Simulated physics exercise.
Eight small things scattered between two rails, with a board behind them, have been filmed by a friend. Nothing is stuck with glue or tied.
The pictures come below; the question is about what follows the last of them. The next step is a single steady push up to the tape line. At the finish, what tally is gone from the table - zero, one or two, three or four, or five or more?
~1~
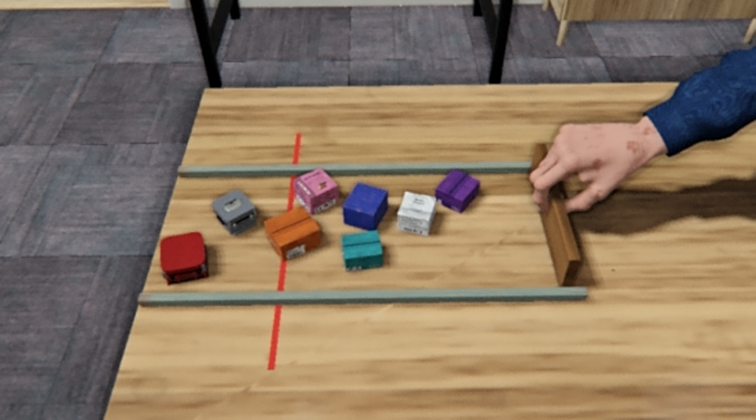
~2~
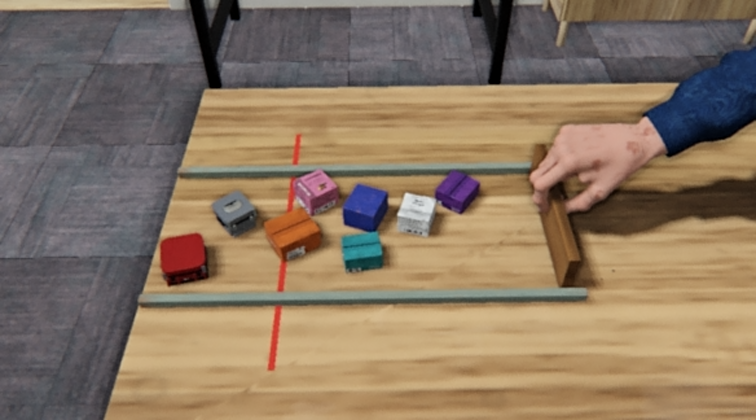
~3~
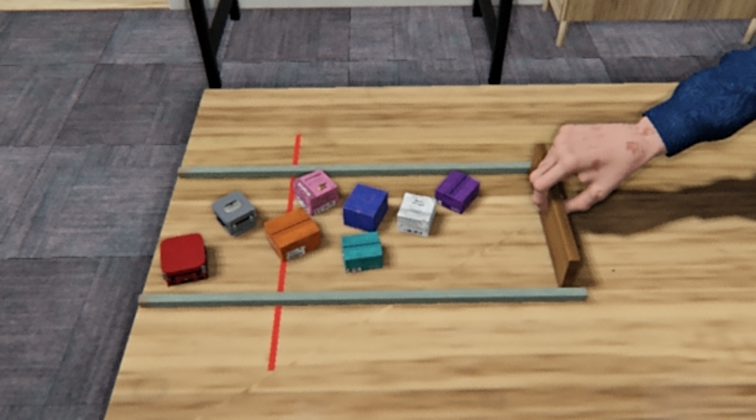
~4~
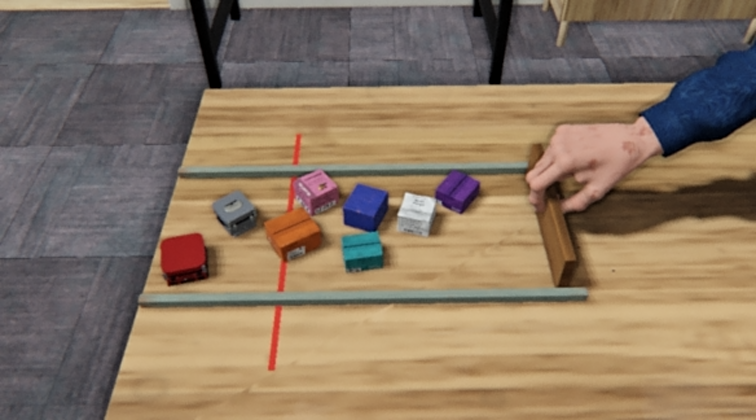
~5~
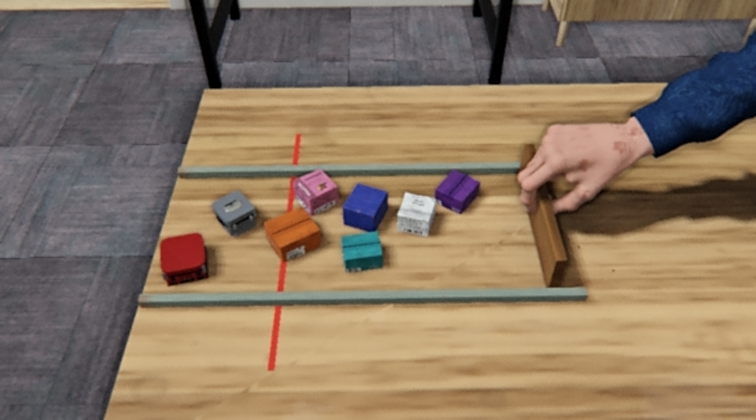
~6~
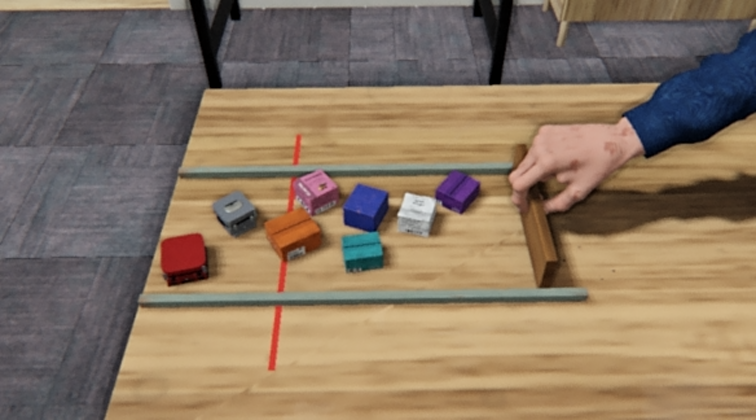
The tally gone is zero.
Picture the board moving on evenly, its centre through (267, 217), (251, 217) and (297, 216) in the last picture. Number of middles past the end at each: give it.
Result per place: 0; 1; 0.
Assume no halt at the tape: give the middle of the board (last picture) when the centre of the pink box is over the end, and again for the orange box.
The middle would be close to (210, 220) and then close to (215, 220).
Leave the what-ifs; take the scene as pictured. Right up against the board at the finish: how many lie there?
That comes to 3.
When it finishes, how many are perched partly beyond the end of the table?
I count 0 overhanging.
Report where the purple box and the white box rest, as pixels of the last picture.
The one named first is at (275, 195), the next at (271, 222).
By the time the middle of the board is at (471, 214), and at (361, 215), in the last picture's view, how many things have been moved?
It comes to 1 for the first spot, 6 for the other.
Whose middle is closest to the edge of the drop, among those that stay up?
It's the red case that is foremost.
A little later, none off yet; red case at rest near (185, 260); grey case at rest near (235, 215); orange box at rest near (293, 235).
Next, none off yet; red case at rest near (185, 260); grey case at rest near (235, 215); orange box shifted about its own width near (256, 246).
When it is over, the number that fall off is zero.
